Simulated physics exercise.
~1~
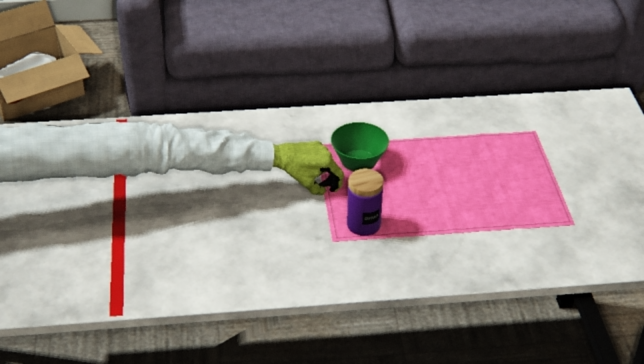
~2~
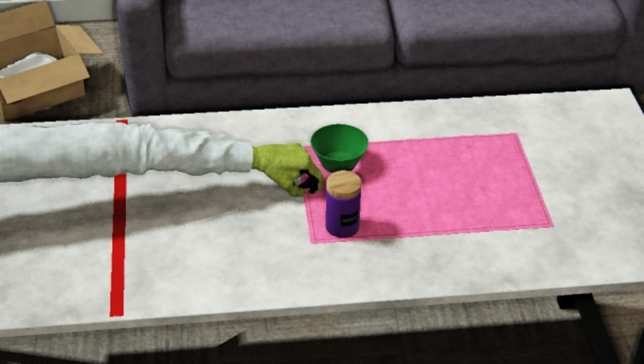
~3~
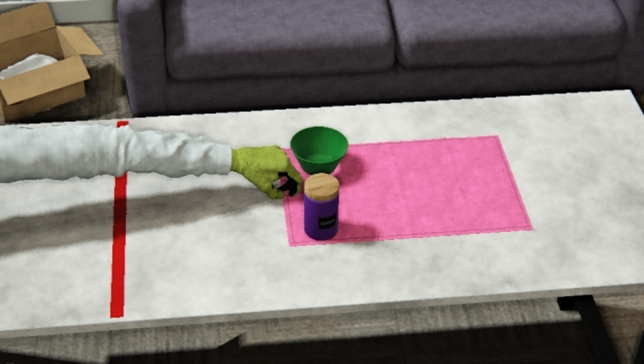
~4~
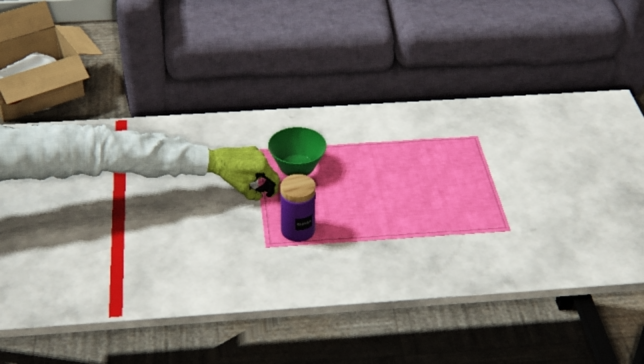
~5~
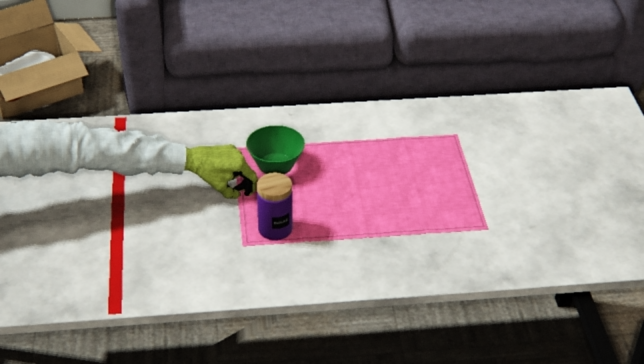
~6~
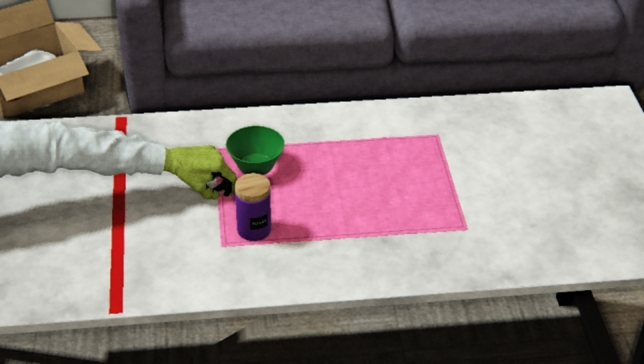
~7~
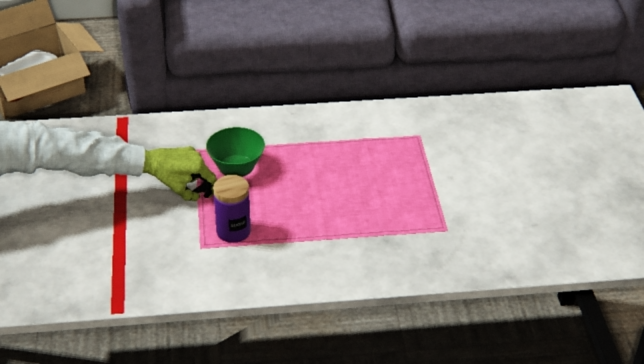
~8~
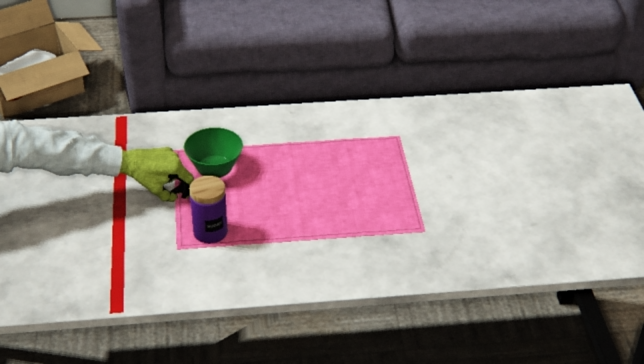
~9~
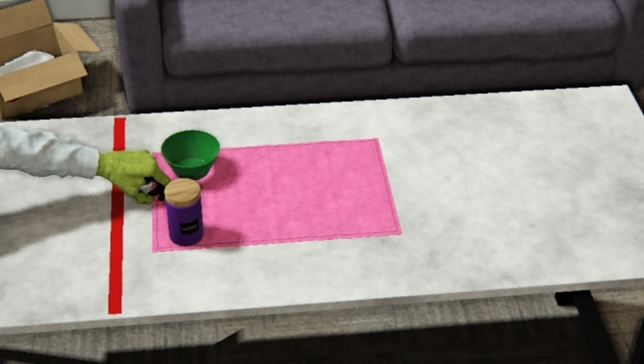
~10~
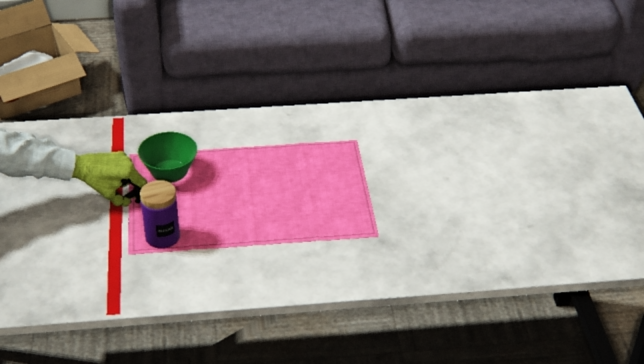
On a pale table in front of a grey sofa, a green-gloved hand drew a pink place mat steadily left, carrying a green bowl and an upright purple jar, until its edge was by the red tape with both still aboard.
